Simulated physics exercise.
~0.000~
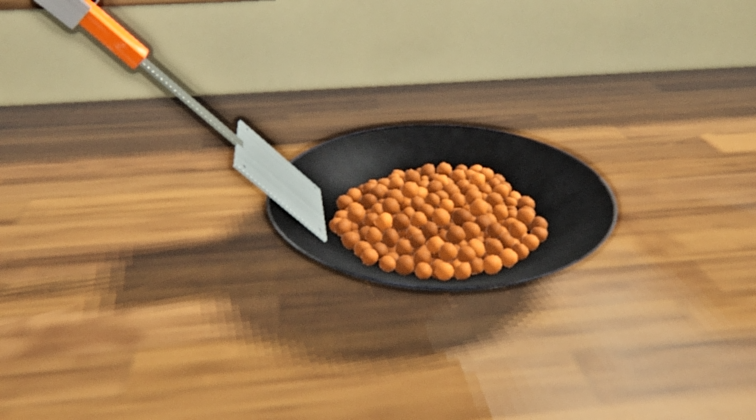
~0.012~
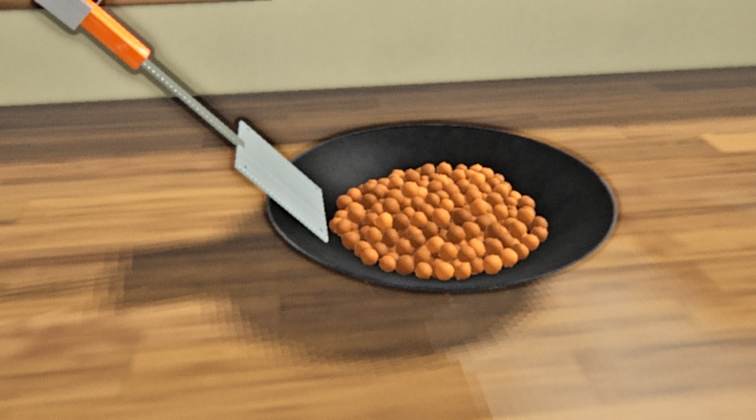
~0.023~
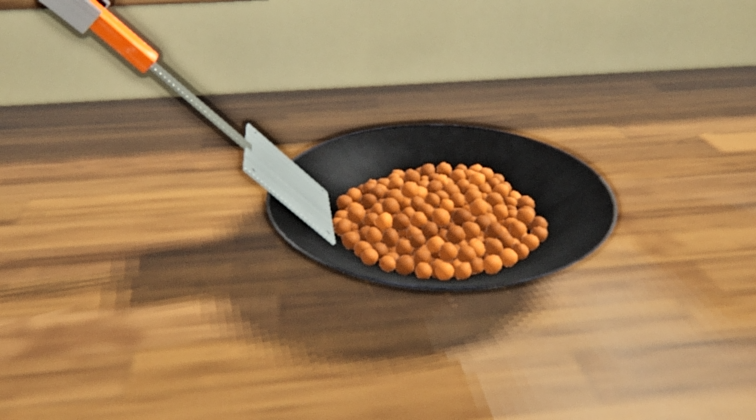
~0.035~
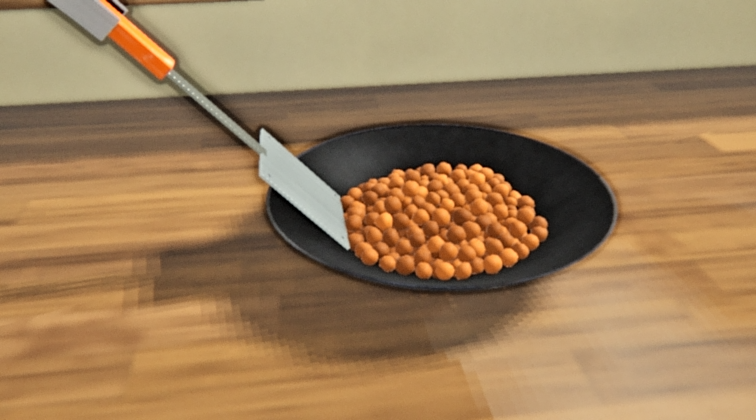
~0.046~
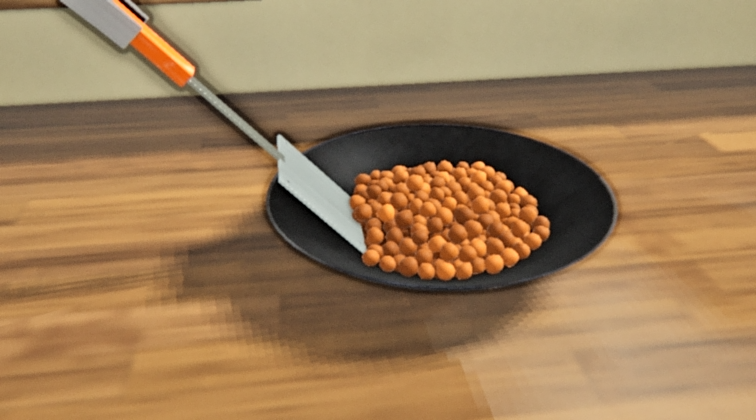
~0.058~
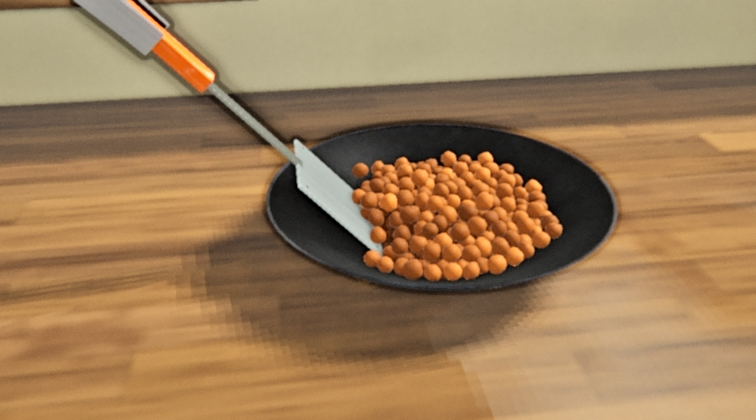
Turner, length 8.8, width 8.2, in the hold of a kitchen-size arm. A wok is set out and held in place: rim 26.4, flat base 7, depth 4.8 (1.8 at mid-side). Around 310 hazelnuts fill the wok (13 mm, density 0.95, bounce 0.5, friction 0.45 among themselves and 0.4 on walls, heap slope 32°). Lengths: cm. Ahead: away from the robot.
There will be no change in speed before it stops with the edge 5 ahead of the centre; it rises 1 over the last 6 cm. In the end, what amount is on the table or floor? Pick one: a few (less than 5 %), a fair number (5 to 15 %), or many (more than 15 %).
Many, more than 15 %.
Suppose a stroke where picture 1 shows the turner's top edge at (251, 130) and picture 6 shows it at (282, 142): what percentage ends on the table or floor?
10 per cent.
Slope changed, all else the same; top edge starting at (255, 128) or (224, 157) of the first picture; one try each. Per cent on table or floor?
I'd say near 45 per cent for the first and near 30 per cent for the second.
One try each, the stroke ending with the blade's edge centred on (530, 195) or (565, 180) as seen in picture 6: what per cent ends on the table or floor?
Some 65 and 70 per cent.
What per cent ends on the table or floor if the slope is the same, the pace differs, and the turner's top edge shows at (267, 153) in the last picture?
About 10 per cent.
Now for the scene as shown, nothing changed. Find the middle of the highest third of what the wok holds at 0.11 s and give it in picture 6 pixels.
Roughly pixel (499, 178).
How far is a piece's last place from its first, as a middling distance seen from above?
It comes to some 11 cm.
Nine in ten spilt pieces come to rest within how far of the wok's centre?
Some 40 cm.
After 0.09 s, sloping 48°, highest piece 7 above the table; 309 in the wok.
After 0.11 s, sloping 48°, highest piece 8 above the table; 308 in the wok, 1 on the blade or in flight.
After 0.33 s, sloping 48°, highest piece 7 above the table; 199 in the wok, 88 on the table or floor, 22 on the blade or in flight.
After 1.38 s, sloping 48°, highest piece 6 above the table; 198 in the wok, 111 on the table or floor.
In the end, 198 in the wok, 111 on the table or floor. That is 36 % on the table or floor.
